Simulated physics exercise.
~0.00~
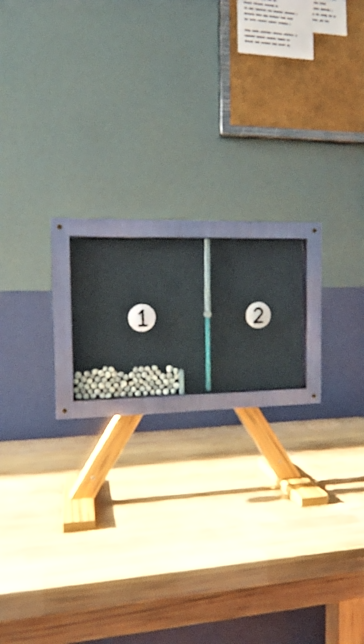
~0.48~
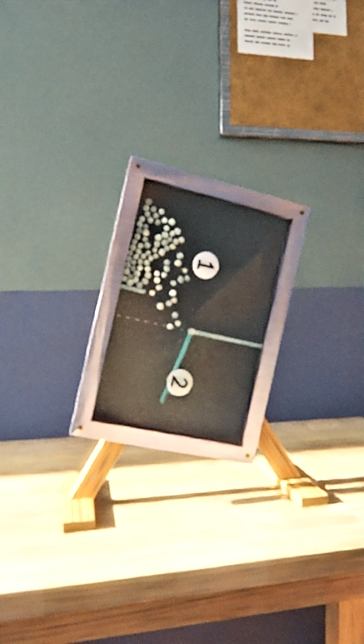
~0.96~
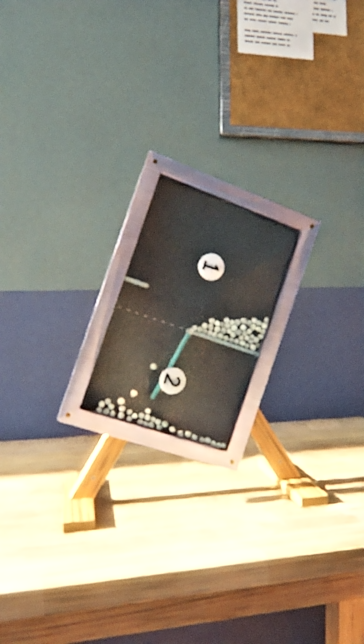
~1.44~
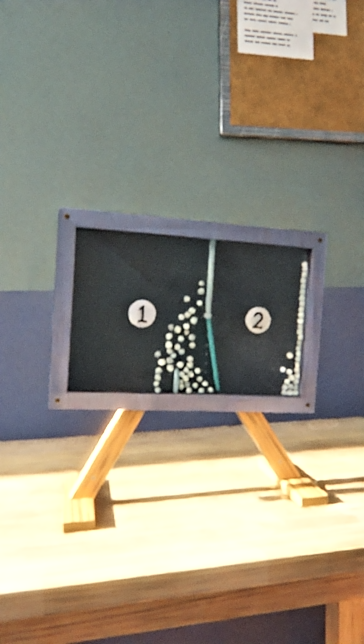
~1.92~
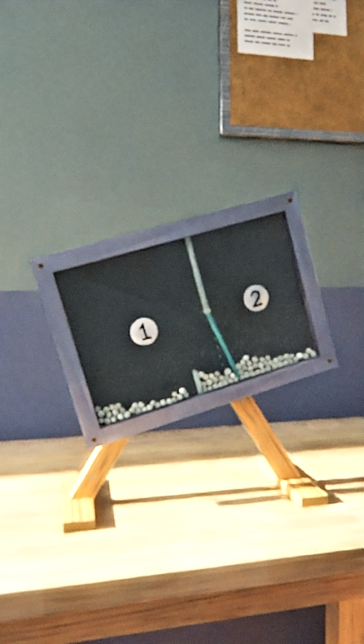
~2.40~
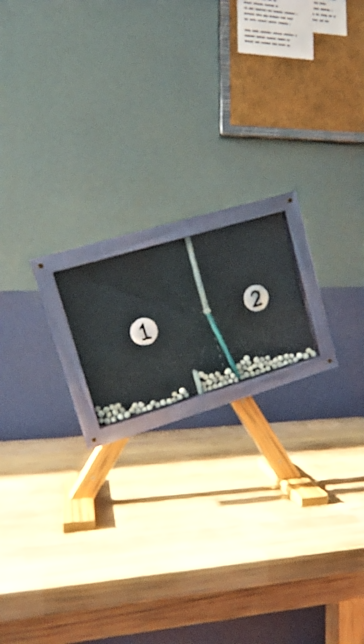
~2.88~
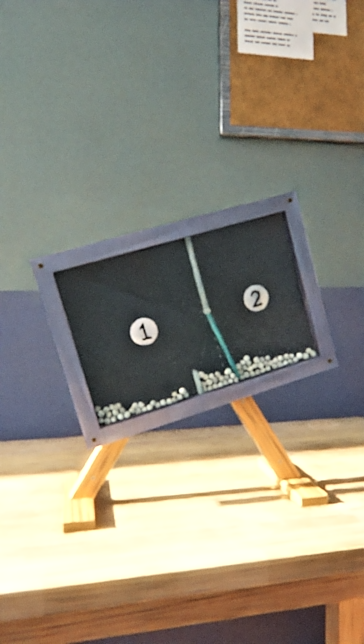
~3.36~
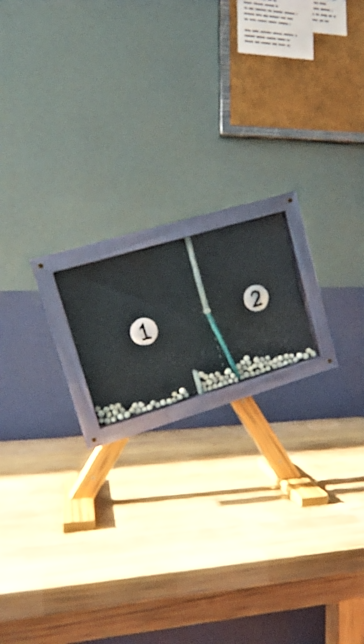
Framed case turning clockwise on a table, then swinging back past level, its white beads spilling and settling in both sides.
